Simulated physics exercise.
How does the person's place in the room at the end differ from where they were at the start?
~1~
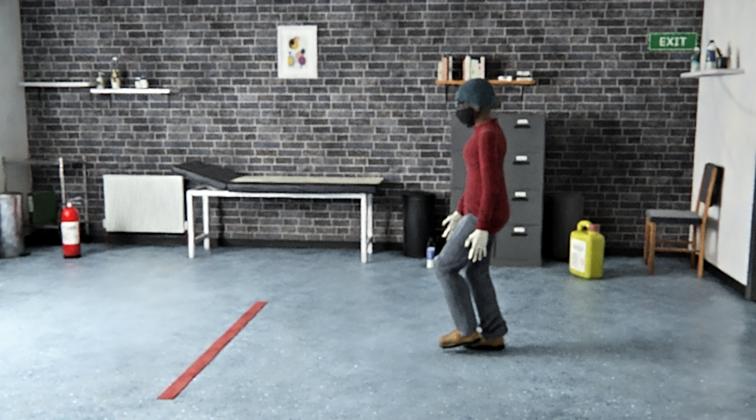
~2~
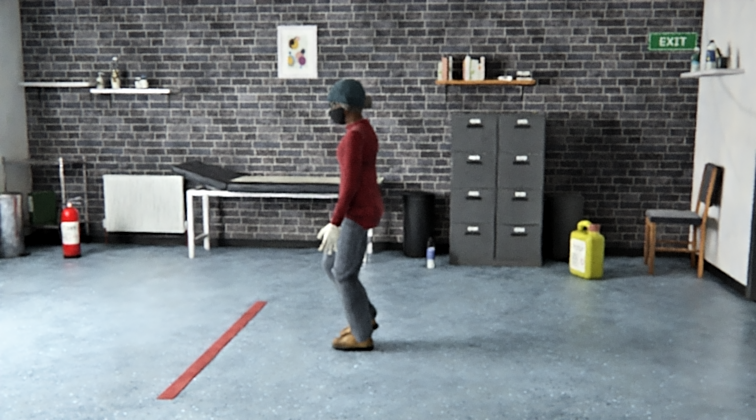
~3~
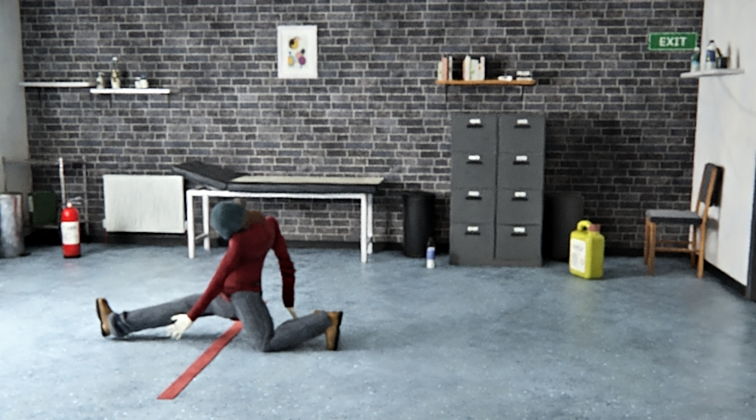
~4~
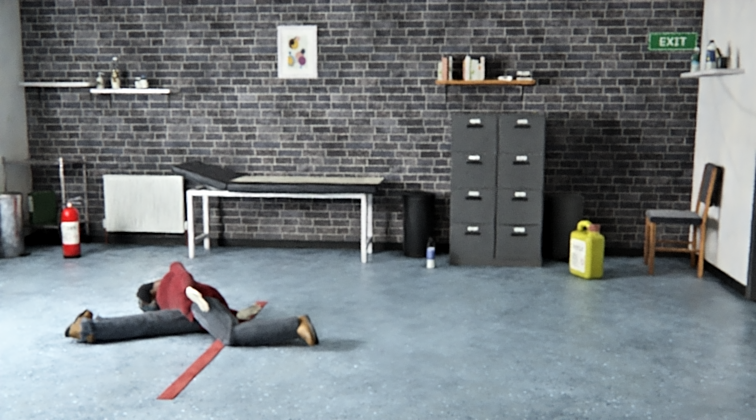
At the start the person is upright in front of the filing cabinet, to the right of the red strip. By the end they are farther left and lower, lying on the floor across the strip.
